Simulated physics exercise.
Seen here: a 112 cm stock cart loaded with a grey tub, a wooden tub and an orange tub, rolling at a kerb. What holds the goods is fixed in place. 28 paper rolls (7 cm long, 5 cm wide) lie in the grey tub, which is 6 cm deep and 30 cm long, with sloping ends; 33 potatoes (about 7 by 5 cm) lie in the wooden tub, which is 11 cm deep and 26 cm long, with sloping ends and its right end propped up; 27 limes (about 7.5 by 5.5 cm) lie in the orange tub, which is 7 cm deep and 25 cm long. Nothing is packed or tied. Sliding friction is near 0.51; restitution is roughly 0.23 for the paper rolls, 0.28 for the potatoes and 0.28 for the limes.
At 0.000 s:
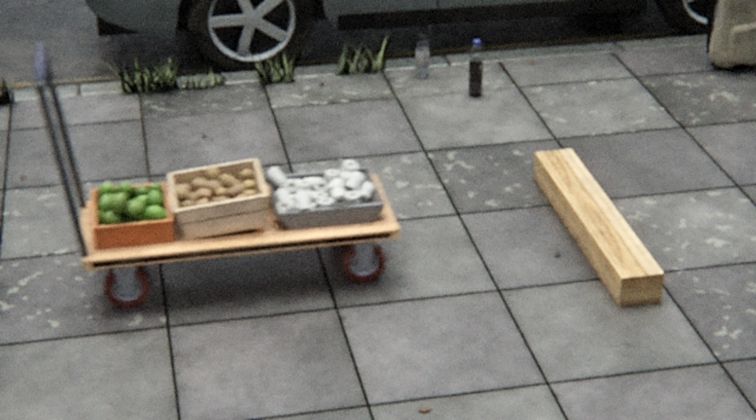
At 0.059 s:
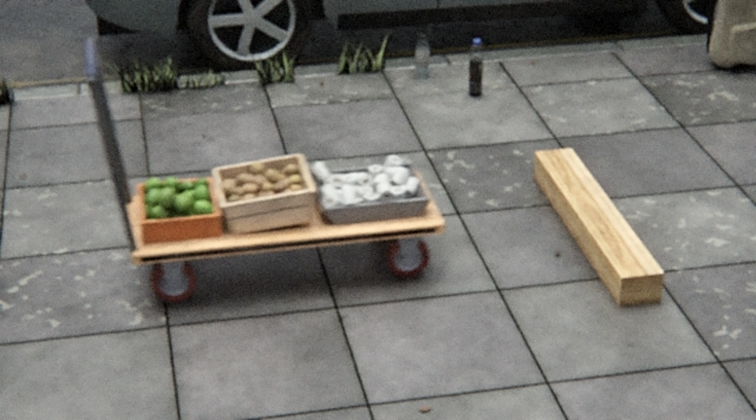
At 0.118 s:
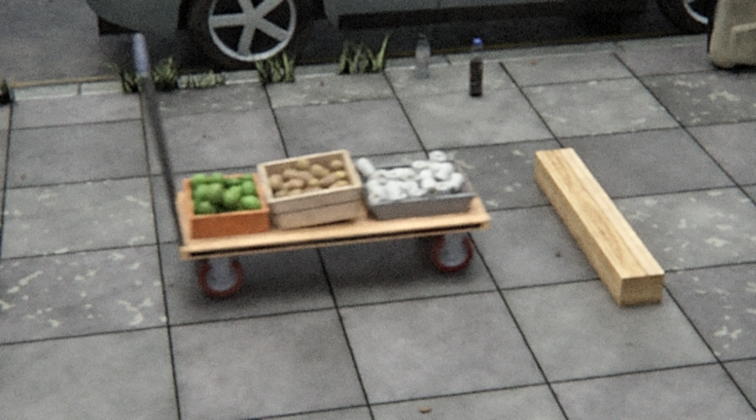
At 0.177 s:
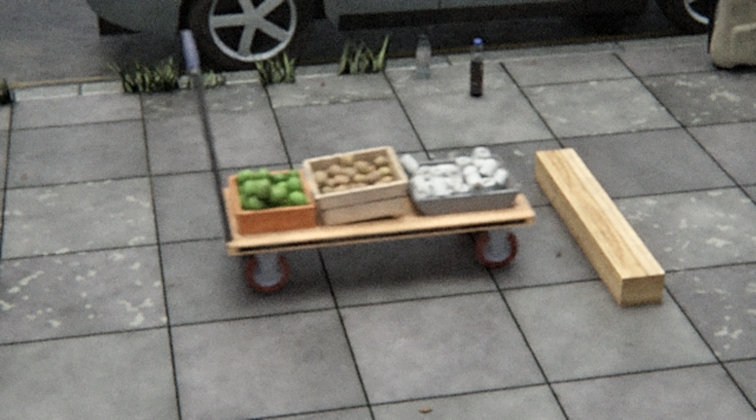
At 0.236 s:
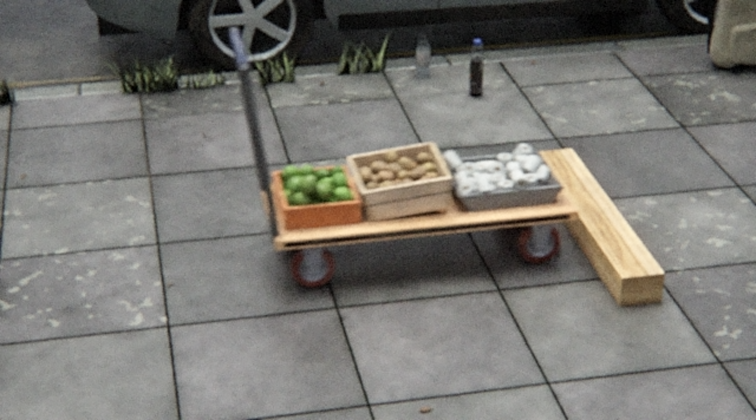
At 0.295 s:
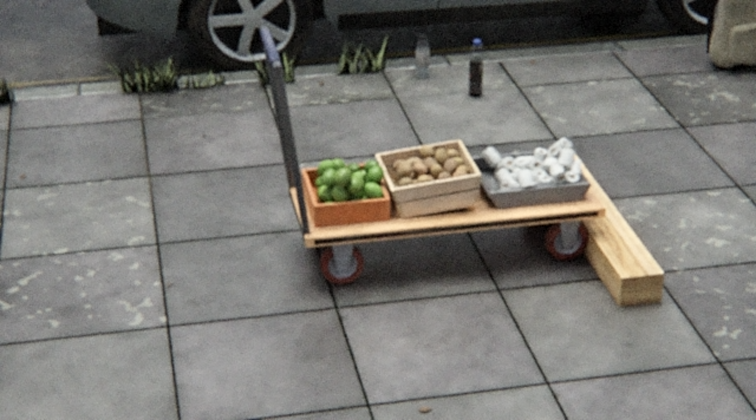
Kerbside pavement, with a flat cart carrying limes, potatoes and white rolls in three tubs rolling right up against a wooden beam.
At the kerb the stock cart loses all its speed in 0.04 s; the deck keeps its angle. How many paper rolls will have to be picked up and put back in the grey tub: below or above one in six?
It sheds over a sixth of them.
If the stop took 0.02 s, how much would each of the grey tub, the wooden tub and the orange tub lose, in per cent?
Then grey tub 50, wooden tub 10, orange tub 20 per cent.
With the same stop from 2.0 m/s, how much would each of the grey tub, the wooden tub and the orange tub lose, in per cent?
In that case grey tub 30, wooden tub 0, orange tub 0 per cent.
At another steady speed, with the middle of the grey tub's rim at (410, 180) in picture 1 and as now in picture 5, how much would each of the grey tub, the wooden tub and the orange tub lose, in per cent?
In that case grey tub 10, wooden tub 0, orange tub 0 per cent.
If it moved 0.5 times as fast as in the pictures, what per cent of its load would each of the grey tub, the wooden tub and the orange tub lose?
In that case grey tub 10, wooden tub 0, orange tub 0 per cent.
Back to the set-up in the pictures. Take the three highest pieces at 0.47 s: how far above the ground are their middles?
About 50 cm.
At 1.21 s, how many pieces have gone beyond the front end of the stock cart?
About 10.
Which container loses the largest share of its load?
The grey tub.
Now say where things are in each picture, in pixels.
In the first picture (places track the rim corner closest to us here), grey tub (279, 213); wooden tub (177, 210); 78 cm to go; all still inside.
Grey tub (325, 208); wooden tub (225, 205); 61 cm to go, in the second picture.
Grey tub (372, 204); wooden tub (272, 201); 44 cm to go, in the third picture.
Grey tub (417, 200); wooden tub (320, 196); 28 cm to go, in the fourth picture.
Grey tub (462, 195); wooden tub (365, 192); 11 cm to go, in the fifth picture.
Grey tub (491, 192); wooden tub (395, 189); stopped; all still inside, in the sixth picture.
After 0.35 s, the grey tub is down by 3 of 28, the wooden tub has all 33 and the orange tub has all 27.
After 0.47 s, the grey tub is down by 9 of 28, the wooden tub has all 33 and the orange tub is down by 3 of 27.
After 0.70 s, the grey tub is down by 10 of 28, the wooden tub has all 33 and the orange tub is down by 4 of 27.
When it is over (at 1.21 s), the grey tub is down by 10 of 28, the wooden tub has all 33 and the orange tub is down by 4 of 27. Asked share, 10 of 28, 36 per cent.
